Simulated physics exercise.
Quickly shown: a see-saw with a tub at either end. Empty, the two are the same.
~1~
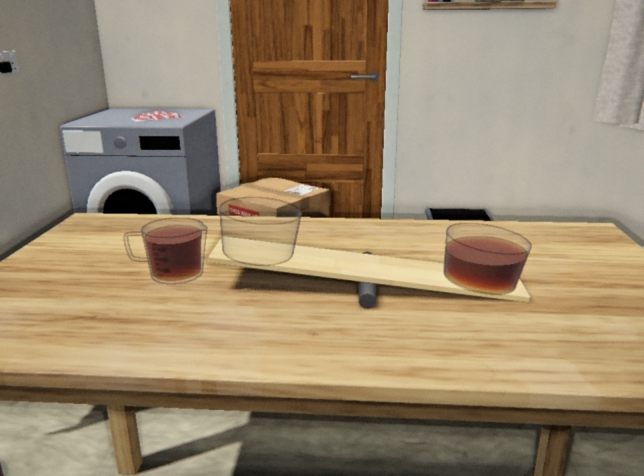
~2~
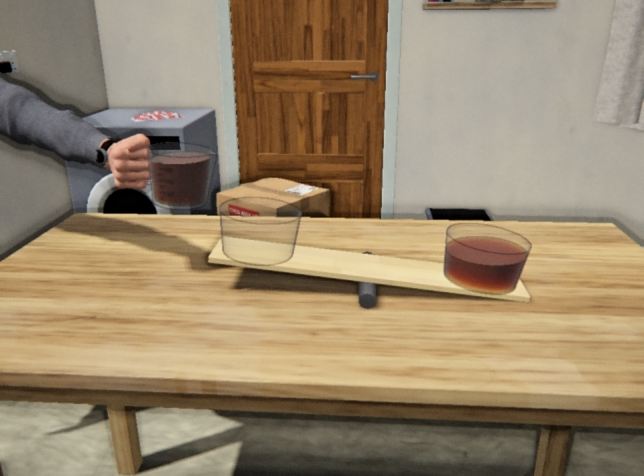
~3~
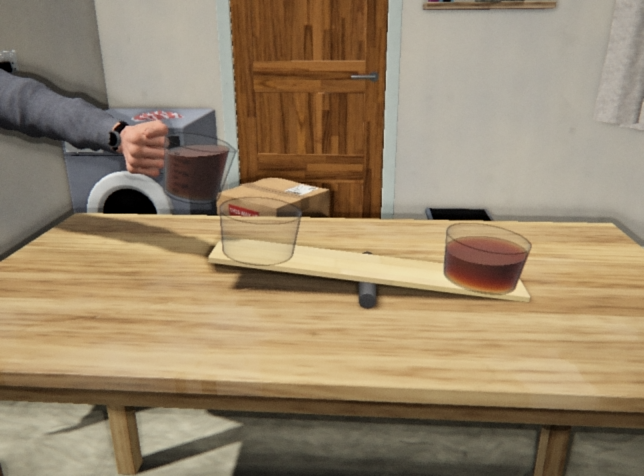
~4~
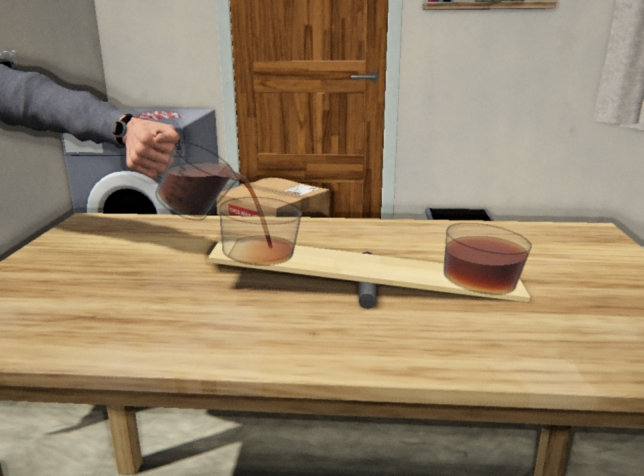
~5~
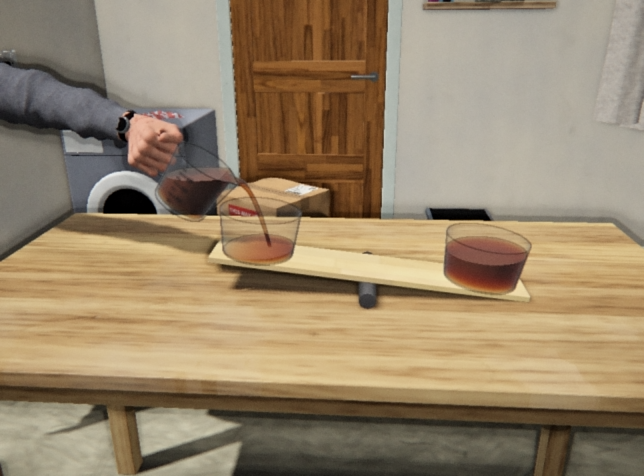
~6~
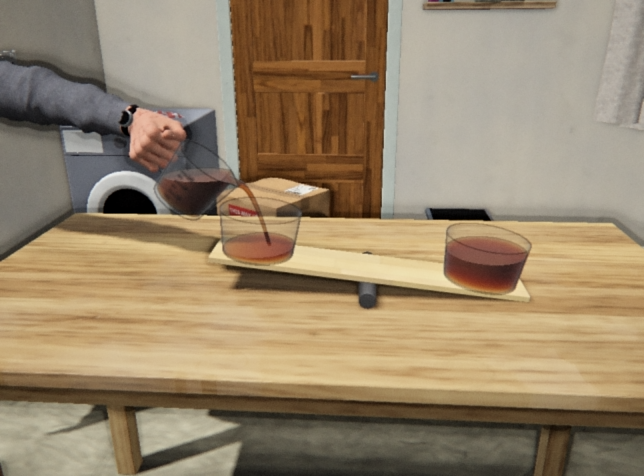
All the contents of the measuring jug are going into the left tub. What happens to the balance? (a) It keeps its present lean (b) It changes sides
a.
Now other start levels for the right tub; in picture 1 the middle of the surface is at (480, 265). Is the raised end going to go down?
What follows: It reverses its tilt.
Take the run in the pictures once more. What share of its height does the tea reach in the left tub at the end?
Roughly 55 per cent of the height.
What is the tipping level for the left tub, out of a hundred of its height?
I reckon close to 65 in a hundred.
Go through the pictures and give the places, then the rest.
The first frame shows before the pour; measuring jug (175, 249) about three quarters full; left tub (260, 230) empty, raised; right tub (484, 257) about two thirds full, on the low side.
In the second frame, the measuring jug is on its way; pipe (367, 299); left tub (260, 230) empty.
The third frame shows the tea nears the lip; measuring jug (195, 166) about three quarters full; left tub (260, 230) empty.
The fourth frame shows pouring; pipe (367, 299); left tub nearly empty, surface at (258, 248); right tub about two thirds full, surface at (486, 250).
The fifth frame shows pouring; measuring jug (194, 182) tipped 35° with nearly all of its load; left tub (260, 230) nearly empty.
The sixth frame shows pouring; pipe (367, 299); left tub nearly empty, surface at (259, 245); right tub about two thirds full, surface at (486, 250).
A moment on, the left tub is about a third full; the plank leans as before.
Further on, the left tub is about half full; the plank leans as before.
When it is over, the left tub is about half full; the plank leans as before.
